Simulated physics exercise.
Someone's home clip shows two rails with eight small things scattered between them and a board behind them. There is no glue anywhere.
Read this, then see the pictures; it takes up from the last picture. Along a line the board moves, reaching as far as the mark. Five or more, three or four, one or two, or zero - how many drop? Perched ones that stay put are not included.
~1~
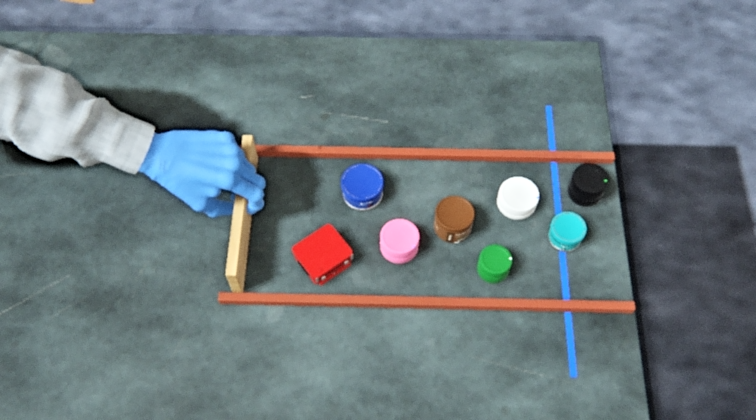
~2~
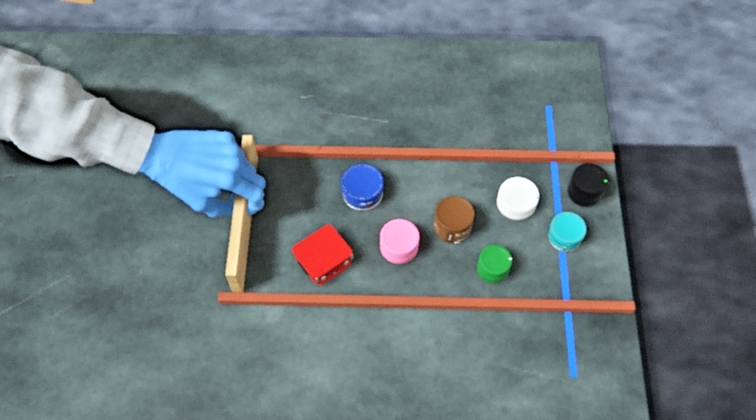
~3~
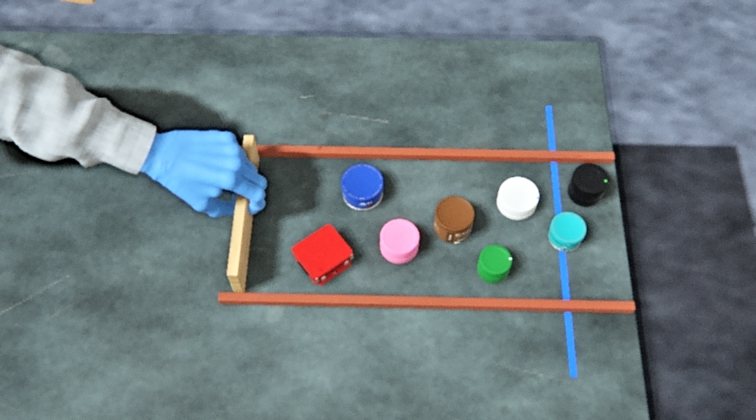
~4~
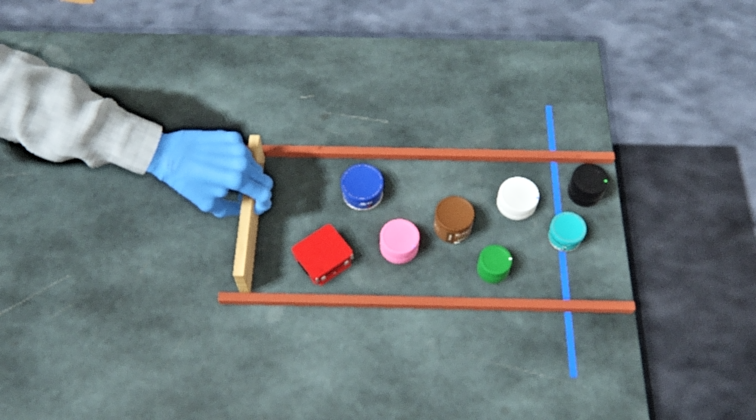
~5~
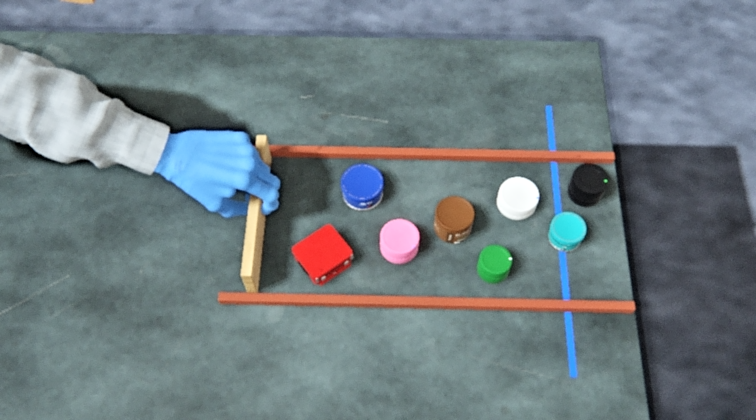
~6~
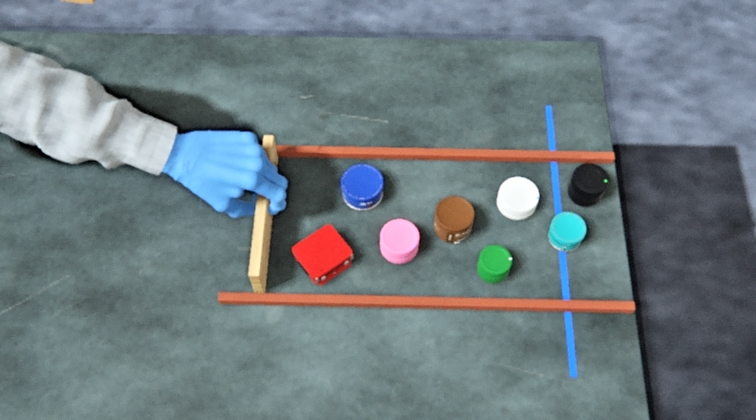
One or two drop.
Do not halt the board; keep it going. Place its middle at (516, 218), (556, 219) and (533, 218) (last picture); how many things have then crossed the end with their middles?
Respectively, 0, 1 and 1.
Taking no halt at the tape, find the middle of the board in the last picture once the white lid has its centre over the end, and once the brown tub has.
First near (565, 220), second near (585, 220).
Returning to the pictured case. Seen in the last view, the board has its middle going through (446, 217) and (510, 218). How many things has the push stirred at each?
The first number is 6, the next one 8.
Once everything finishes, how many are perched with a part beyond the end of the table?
I'd put it at 3.
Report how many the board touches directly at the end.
The count is 3.
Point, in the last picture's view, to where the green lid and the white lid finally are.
The green lid settles near (629, 273); as for the white lid, near (618, 187).
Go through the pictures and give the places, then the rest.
In the first frame, black lid (588, 185); turquoise tin (567, 232); white lid (518, 198); board (243, 212); tape (560, 230).
In the second frame, turquoise tin (567, 232); blue tin (363, 188).
In the third frame, white lid (518, 199); brown tub (454, 220).
In the fourth frame, black lid (588, 185); green lid (494, 264).
In the fifth frame, turquoise tin (567, 232); red case (323, 256).
In the sixth frame, black lid (588, 185); turquoise tin (567, 232); white lid (518, 199); board (264, 213); tape (560, 230).
Early on, none off yet; black lid at rest near (588, 185); turquoise tin at rest near (567, 232); white lid at rest near (518, 199).
Finally, the number that fall off is one or two; lost, black lid.
